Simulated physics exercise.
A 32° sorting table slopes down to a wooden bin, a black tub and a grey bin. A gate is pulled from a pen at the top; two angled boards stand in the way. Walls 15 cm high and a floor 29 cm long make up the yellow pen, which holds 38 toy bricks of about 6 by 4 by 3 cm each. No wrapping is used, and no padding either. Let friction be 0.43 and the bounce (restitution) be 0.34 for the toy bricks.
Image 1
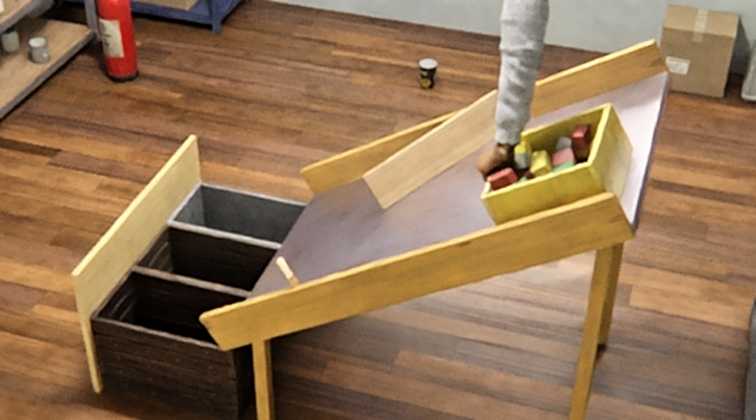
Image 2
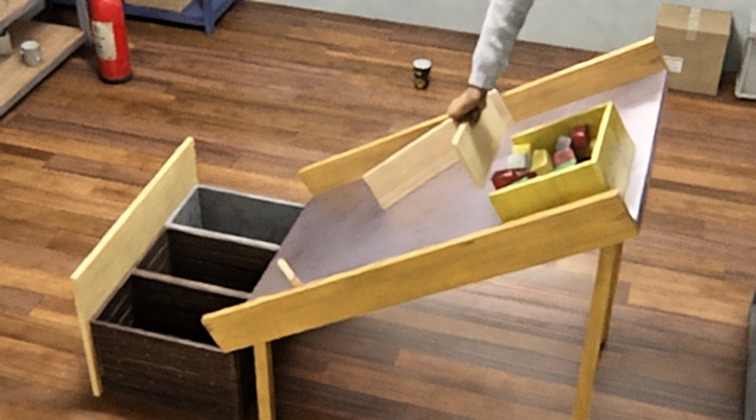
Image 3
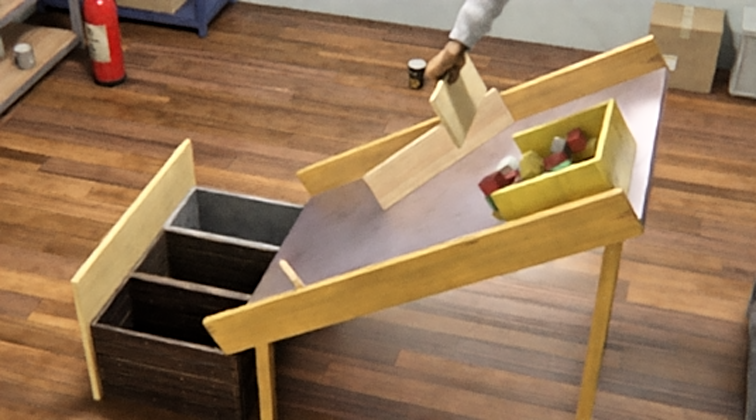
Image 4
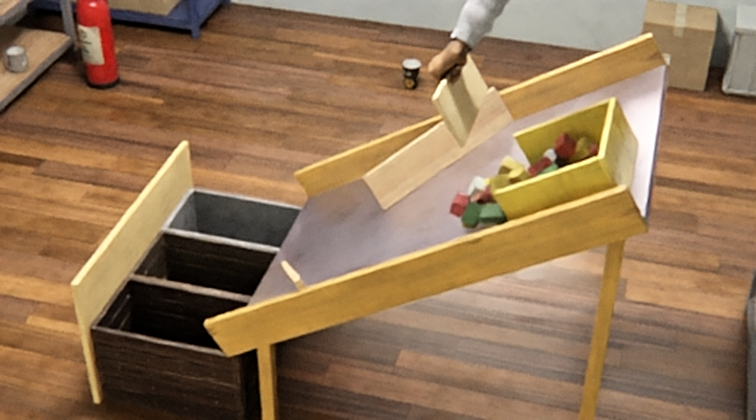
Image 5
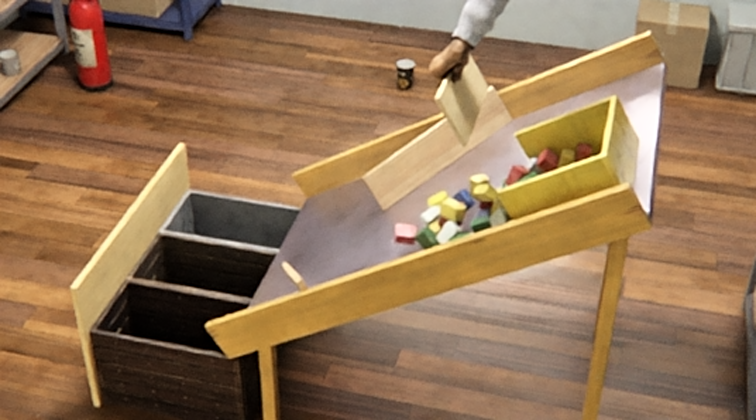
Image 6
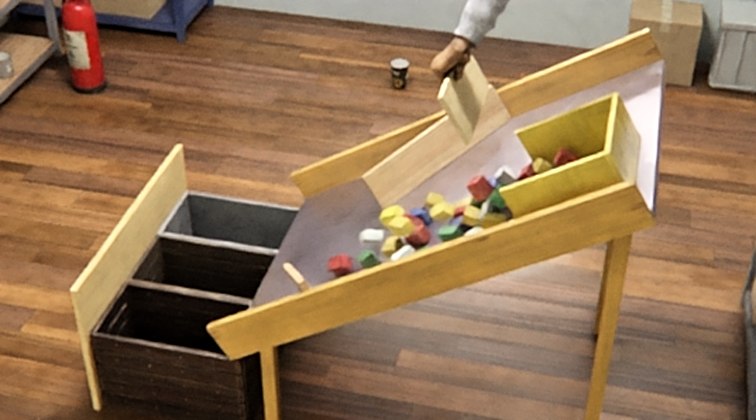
A yellow box of colourful toy bricks sits high on the right of a grey sloping table with wooden side rails, seen from above in a room with a brown plank floor. Open dark and grey bins stand at the table's lower left, beyond an angled pale board, with a red extinguisher behind. A hand lifts the box's end panel away and holds it above the board as bricks tumble and spread down the slope, while the camera drifts slightly.
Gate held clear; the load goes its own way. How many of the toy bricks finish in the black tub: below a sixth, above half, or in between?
Most of them end up in the black tub.
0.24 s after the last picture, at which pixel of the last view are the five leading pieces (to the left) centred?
Near (259, 277) in pixels.
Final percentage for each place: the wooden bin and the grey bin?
First place roughly 30 per cent, second place roughly 0 per cent.
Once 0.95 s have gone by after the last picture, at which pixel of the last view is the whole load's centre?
The centre sits near (187, 330).
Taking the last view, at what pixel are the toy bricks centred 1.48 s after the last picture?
About (182, 340).
Then, 0.24 s after the last picture, 36 on the slope and 2 in the air.
Then, 0.53 s after the last picture, 4 in the wooden bin, 6 in the black tub, 24 on the slope and 4 in the air.
Then, 0.95 s after the last picture, 10 in the wooden bin, 21 in the black tub, 6 on the slope and 1 in the air.
Final count (1.48 s after the last picture), 12 in the wooden bin, 24 in the black tub and 2 on the slope. Asked share, 24 of 38, 63 per cent.
